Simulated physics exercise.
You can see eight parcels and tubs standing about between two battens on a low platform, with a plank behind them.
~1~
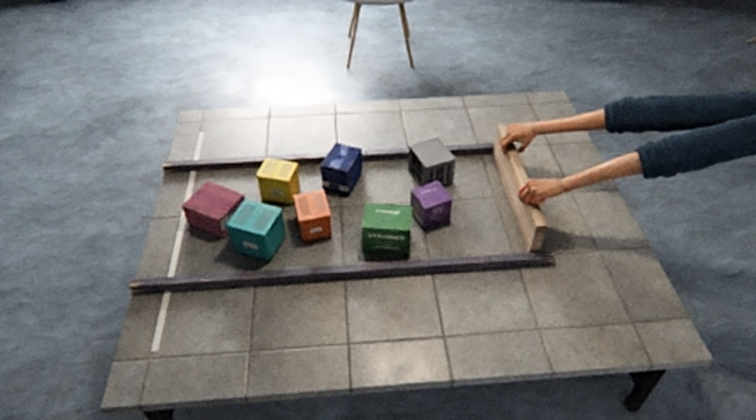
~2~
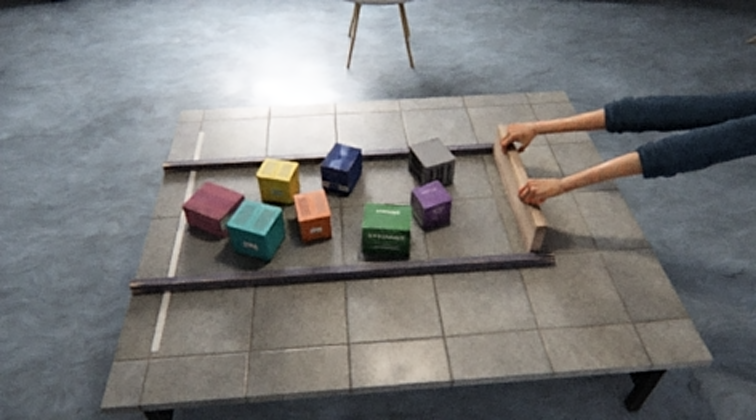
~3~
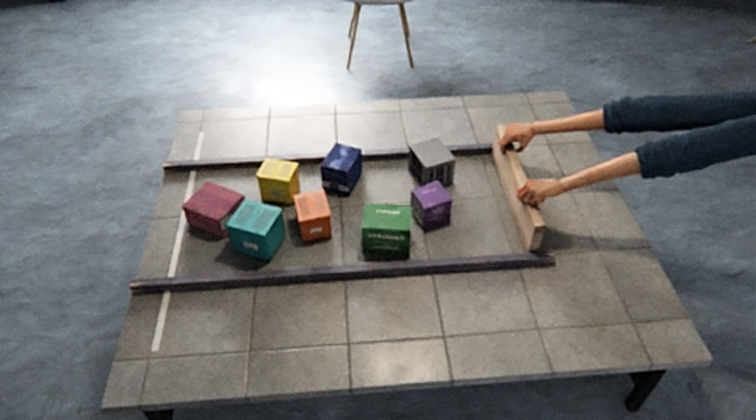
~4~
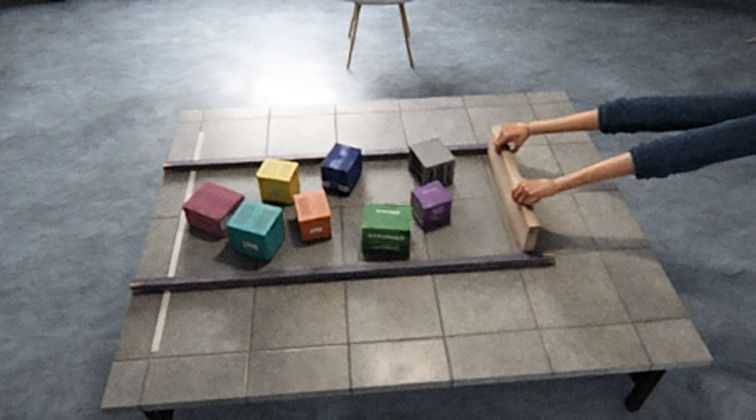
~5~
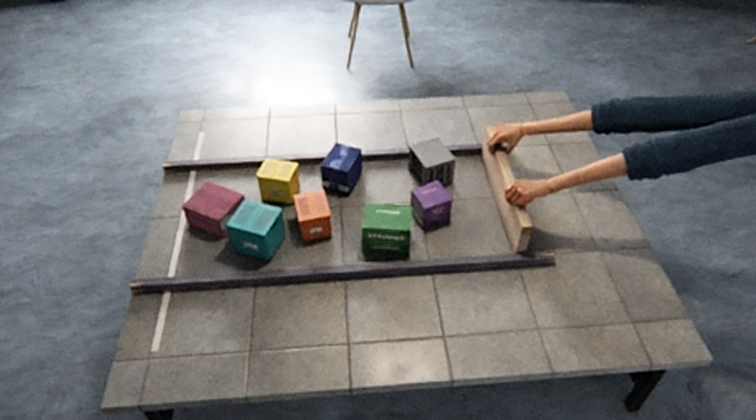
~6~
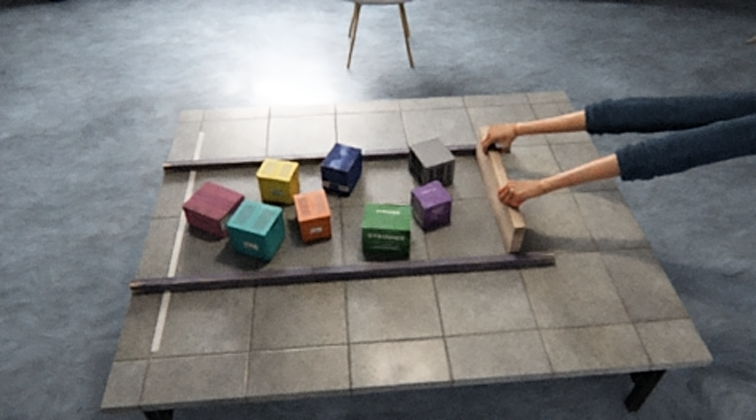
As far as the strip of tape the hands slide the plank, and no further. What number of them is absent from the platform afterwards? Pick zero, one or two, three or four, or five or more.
Five or more of them.
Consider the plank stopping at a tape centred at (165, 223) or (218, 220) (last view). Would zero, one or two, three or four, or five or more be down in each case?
For the first place I'd say five or over, and for the second three to four.
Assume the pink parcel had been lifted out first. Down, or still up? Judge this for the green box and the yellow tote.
The green box holds on, the yellow tote comes down.
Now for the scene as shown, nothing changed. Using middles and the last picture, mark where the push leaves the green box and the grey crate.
Okay, so first (146, 248), and next (170, 177).
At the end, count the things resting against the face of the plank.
Counting them up gives 3.
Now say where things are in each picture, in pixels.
The first picture shows pink parcel (216, 209); turquoise tote (258, 231); yellow tote (279, 182); plank (517, 186); tape (182, 222).
The second picture shows turquoise tote (258, 231); plank (517, 186).
The third picture shows yellow tote (279, 182); green box (387, 229).
The fourth picture shows pink parcel (216, 209); purple box (431, 205).
The fifth picture shows turquoise tote (258, 231); grey crate (431, 164).
The sixth picture shows pink parcel (216, 209); turquoise tote (258, 231); yellow tote (279, 182); plank (498, 187); tape (182, 222).
Soon after, none off yet; pink parcel at rest near (216, 209); turquoise tote at rest near (258, 231); yellow tote at rest near (279, 182).
In the end, the number that fall off is five or more; gone, blue box, orange tote, yellow tote, turquoise tote and pink parcel.
